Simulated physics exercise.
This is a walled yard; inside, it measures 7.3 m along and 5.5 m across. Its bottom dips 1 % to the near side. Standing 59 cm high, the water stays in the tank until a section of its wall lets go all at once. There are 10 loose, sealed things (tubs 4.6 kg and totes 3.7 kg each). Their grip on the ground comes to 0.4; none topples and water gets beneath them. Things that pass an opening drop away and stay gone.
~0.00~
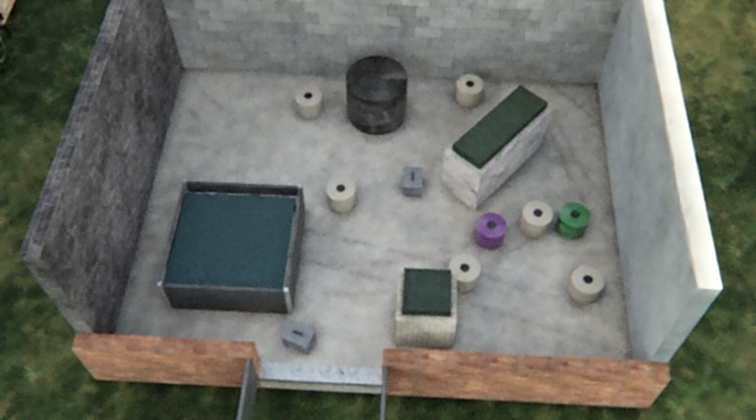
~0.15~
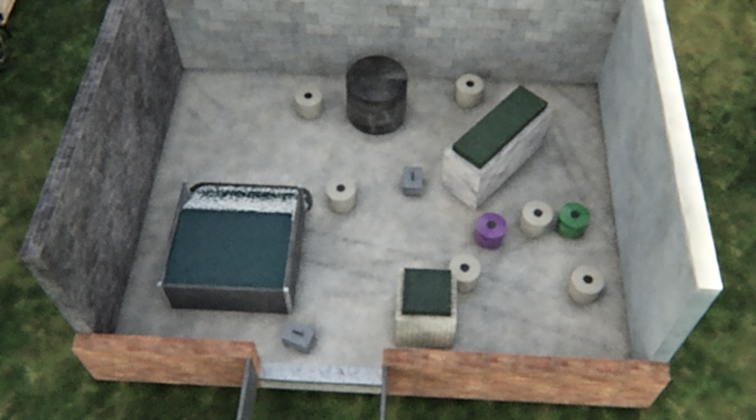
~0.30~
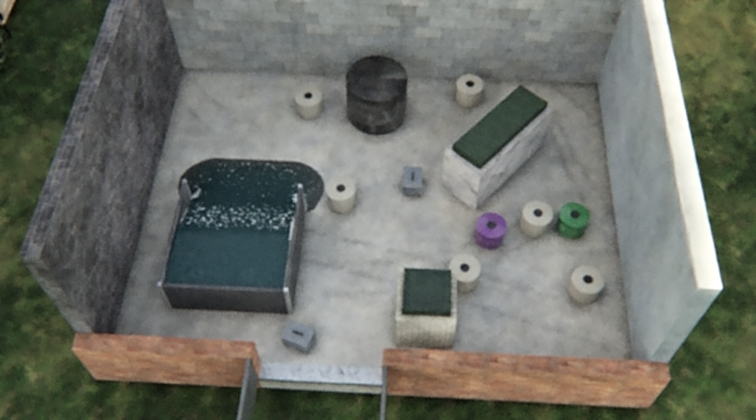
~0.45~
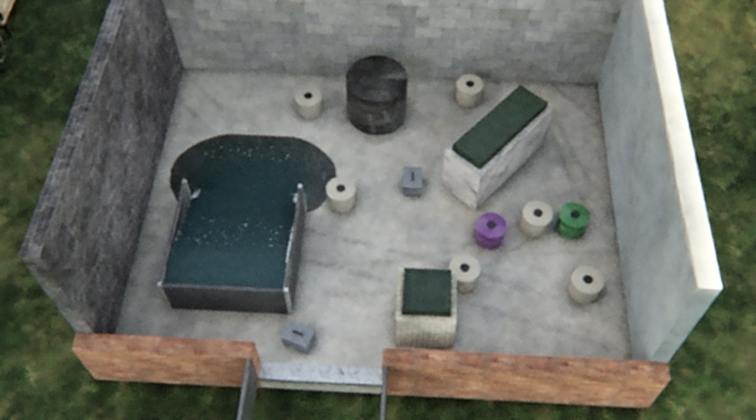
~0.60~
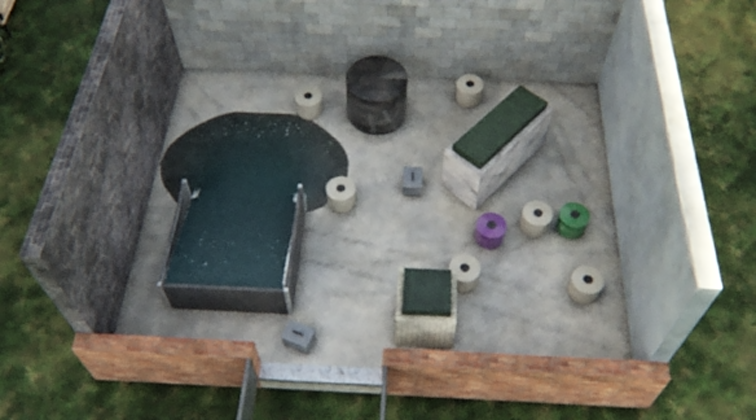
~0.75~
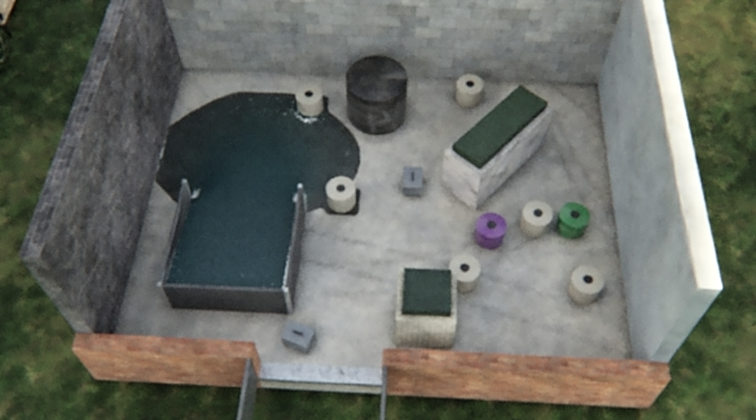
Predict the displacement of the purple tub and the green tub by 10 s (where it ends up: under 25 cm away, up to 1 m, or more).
The purple tub goes a long distance, and the green tub goes a moderate distance.
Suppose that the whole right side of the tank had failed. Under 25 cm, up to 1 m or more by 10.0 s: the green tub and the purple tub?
Under that change the green tub would be borne far and the purple tub would be borne far.
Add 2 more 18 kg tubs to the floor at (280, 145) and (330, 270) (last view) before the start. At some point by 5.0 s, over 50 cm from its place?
First far enough, second not far enough.
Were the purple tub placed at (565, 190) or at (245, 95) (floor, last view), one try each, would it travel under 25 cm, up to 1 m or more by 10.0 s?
Results, in order: Displaced moderately, then borne far off.
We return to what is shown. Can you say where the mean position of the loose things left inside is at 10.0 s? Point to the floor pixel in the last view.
Roughly at (534, 258).
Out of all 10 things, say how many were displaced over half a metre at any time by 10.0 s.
I make that 9.
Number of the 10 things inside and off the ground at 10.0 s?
Total: 7.
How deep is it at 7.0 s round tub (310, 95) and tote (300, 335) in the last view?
About 3 and 3 cm.
After 2.0 s the purple tub is near (492, 225), 0.0 m from its start, aground; the green tub is near (575, 215), 0.0 m from its start, aground; 0 of 10 are out; 1 afloat.
After 4.5 s the purple tub is near (492, 225), 0.0 m from its start, aground; the green tub is near (575, 215), 0.0 m from its start, aground; 0 of 10 are out; 3 afloat.
After 7.0 s the purple tub is near (553, 255), 1.0 m from its start, aground; the green tub is near (573, 222), 0.2 m from its start, aground; 0 of 10 are out; 1 afloat.
After 10.0 s the purple tub is near (599, 266), 1.6 m from its start, afloat; the green tub is near (576, 245), 0.5 m from its start, afloat; 2 of 10 are out; 7 afloat.
